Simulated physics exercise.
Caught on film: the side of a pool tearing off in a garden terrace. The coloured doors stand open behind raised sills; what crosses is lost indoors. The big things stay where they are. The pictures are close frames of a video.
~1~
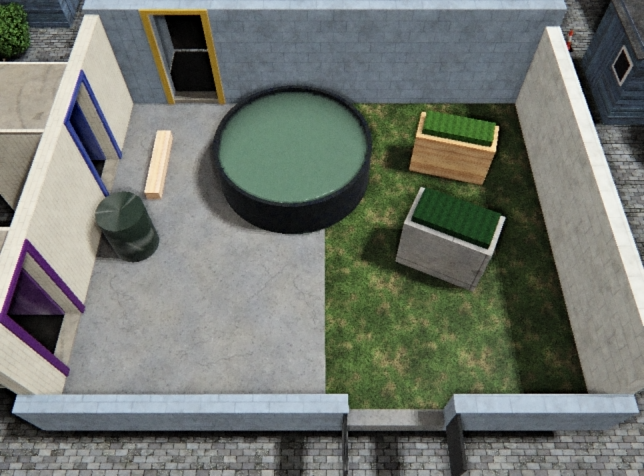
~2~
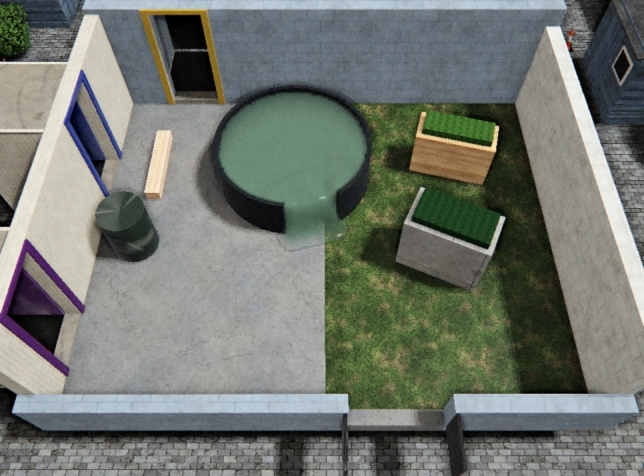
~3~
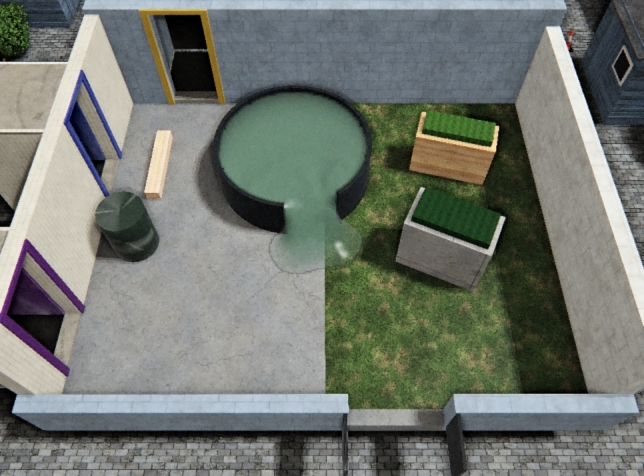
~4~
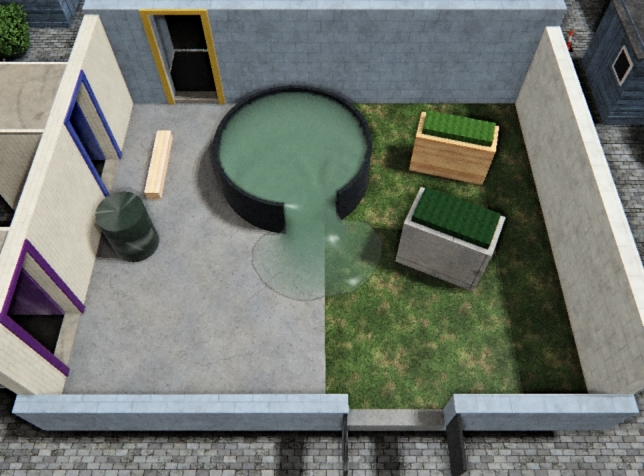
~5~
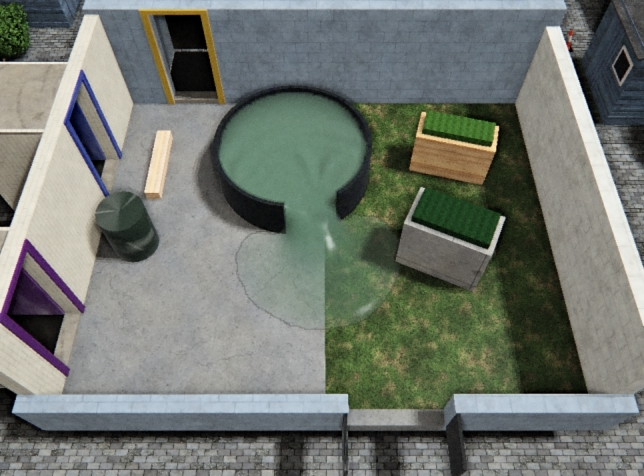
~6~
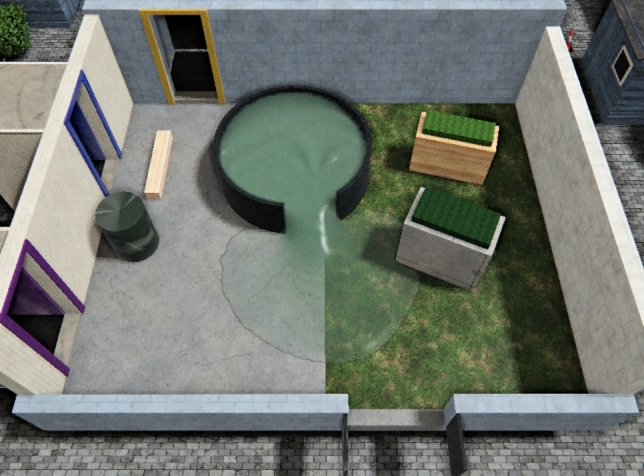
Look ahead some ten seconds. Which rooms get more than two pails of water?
One by one: The purple door lets in a lot; the yellow door admits no more than that; the blue door admits no more than that.
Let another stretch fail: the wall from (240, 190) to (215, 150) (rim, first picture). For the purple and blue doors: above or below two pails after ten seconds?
One by one: Purple passes that mark; blue passes that mark.
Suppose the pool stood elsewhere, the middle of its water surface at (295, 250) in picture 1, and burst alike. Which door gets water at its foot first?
First comes the one in purple.
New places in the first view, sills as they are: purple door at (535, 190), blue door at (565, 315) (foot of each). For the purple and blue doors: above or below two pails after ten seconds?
One by one: Purple keeps below it; blue lets more in.
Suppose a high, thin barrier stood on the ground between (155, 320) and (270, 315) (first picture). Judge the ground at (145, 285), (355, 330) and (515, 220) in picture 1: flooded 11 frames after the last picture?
One after the other: Flooded, wet, dry.
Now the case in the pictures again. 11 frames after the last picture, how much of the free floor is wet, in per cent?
I make it 35 per cent.
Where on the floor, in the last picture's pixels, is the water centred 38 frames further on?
I would point to (315, 252).
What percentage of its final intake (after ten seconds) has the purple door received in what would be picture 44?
Near 60 in a hundred.
A moment on, water covers 30 % of the floor; the purple door not reached, the yellow door not reached, the blue door not reached.
Next, water covers 35 % of the floor; the purple door not reached, the yellow door not reached, the blue door not reached.
Then, water covers 50 % of the floor; the purple door under two buckets in, the yellow door not reached, the blue door not reached.
Later, water covers 70 % of the floor; the purple door far over two buckets in, the yellow door not reached, the blue door wet at the sill, nothing in.
In the end, water covers 95 % of the floor; the purple door far over two buckets in, the yellow door wet at the sill, nothing in, the blue door wet at the sill, nothing in.
